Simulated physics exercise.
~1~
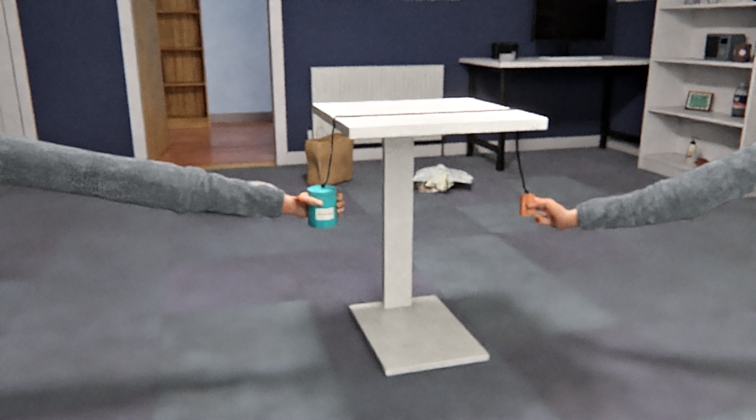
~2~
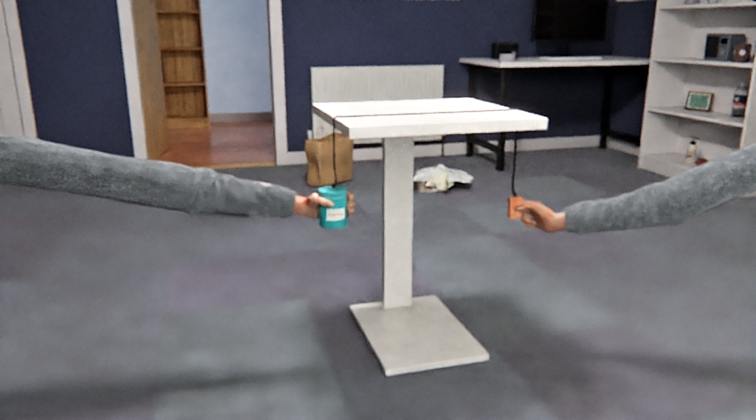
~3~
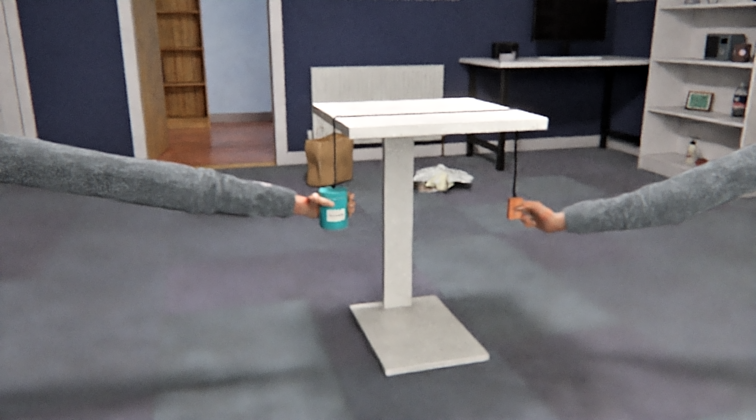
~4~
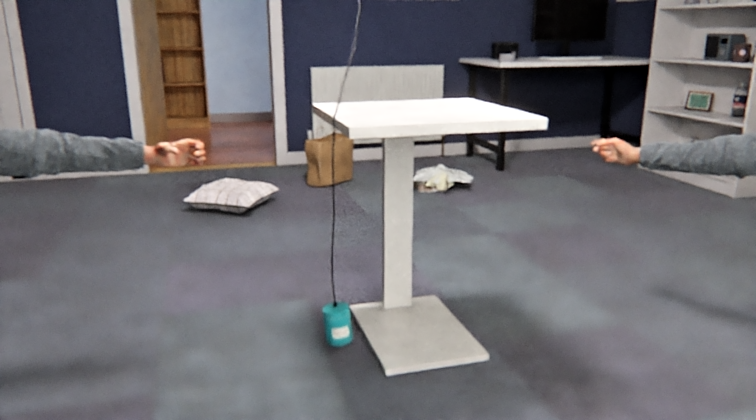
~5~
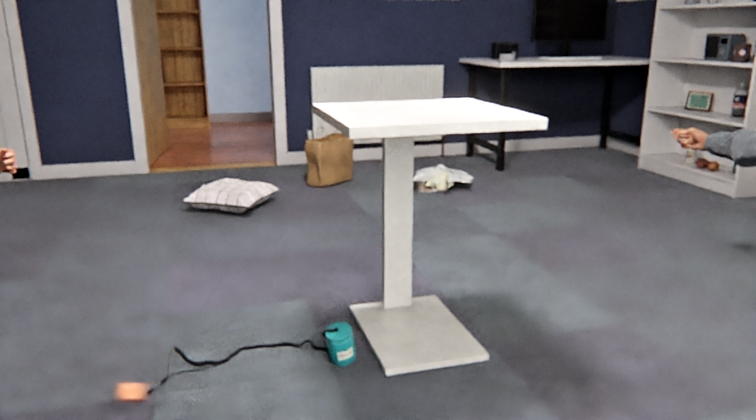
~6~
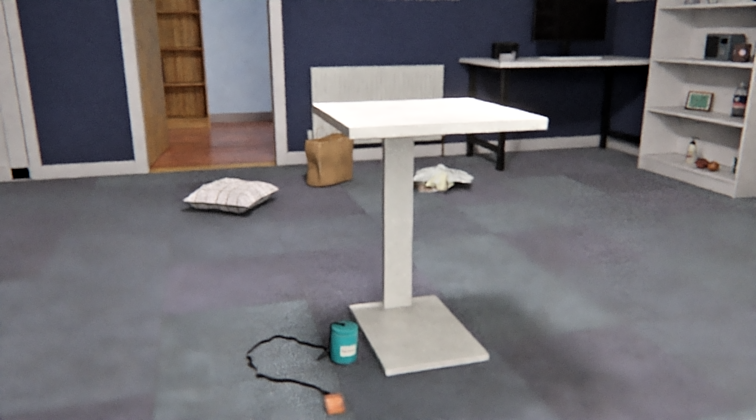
Teal jar dropping left of a small white table once two hands let go, dragging ribbon and orange block to the floor.
